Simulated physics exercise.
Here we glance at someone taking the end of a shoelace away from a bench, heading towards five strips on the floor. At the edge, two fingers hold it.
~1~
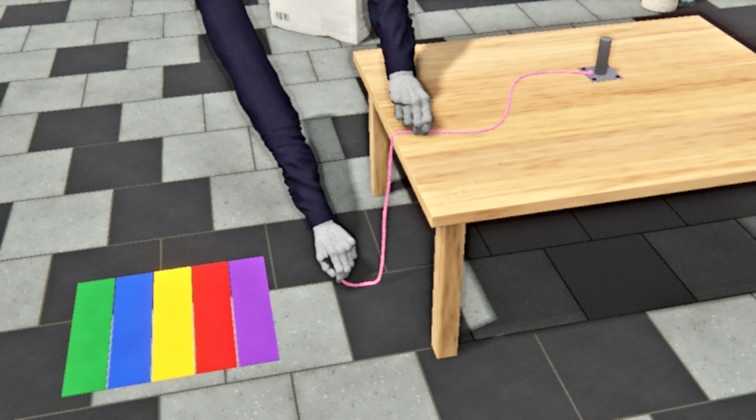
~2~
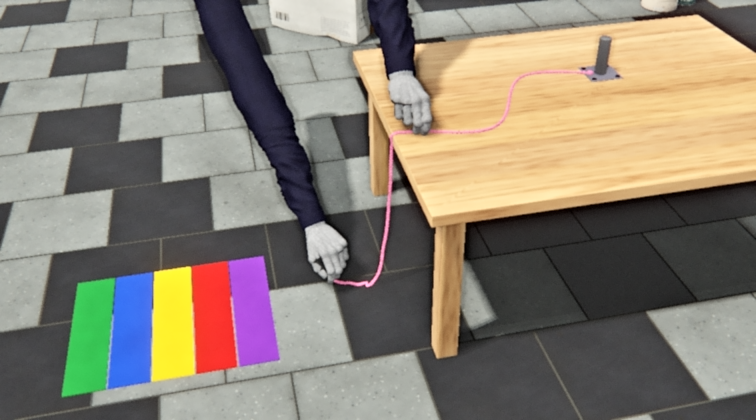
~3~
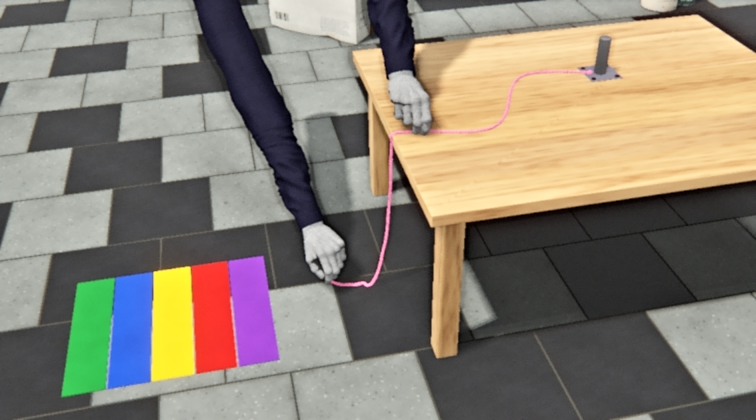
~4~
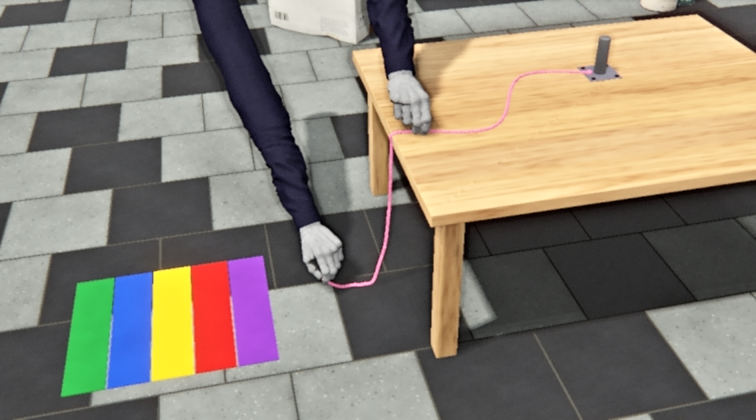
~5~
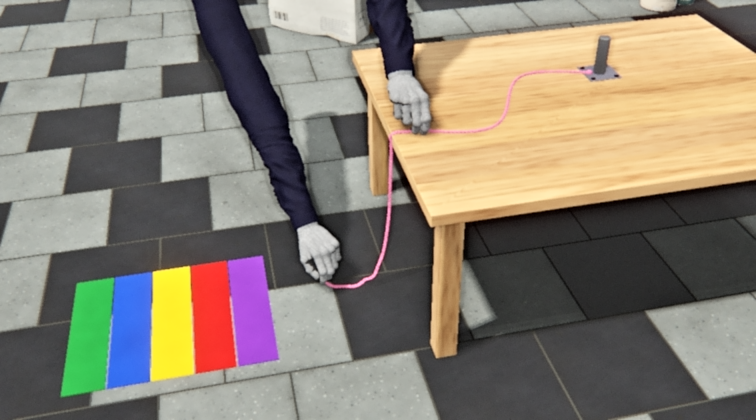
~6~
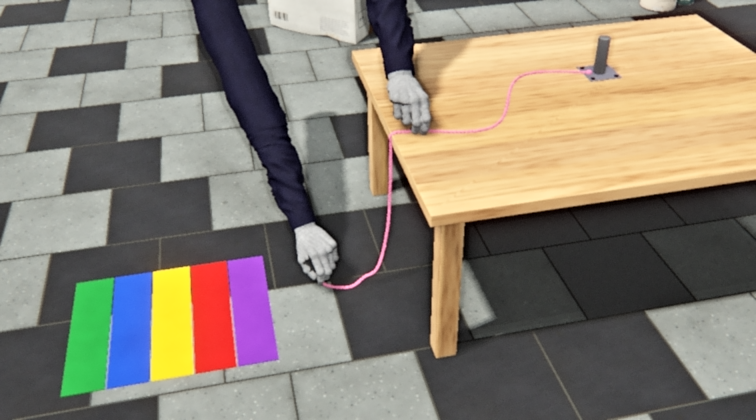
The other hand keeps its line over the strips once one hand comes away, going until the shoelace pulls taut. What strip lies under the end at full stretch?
The yellow one.
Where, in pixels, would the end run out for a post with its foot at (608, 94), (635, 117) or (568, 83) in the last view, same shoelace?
In order, it comes out close to (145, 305), (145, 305) and (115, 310).
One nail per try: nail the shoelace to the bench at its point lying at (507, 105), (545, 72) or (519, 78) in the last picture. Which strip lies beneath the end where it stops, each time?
Lab note - strips reached: Red; yellow; yellow.
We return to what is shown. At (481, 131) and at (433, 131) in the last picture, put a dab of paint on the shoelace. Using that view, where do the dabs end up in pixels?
Roughly (420, 118) for the first and (380, 136) for the second.
Soon after, end near (237, 292); over purple.
Then, end near (192, 299); over red.
At full stretch, end near (167, 303); over yellow. It halts on the yellow strip.
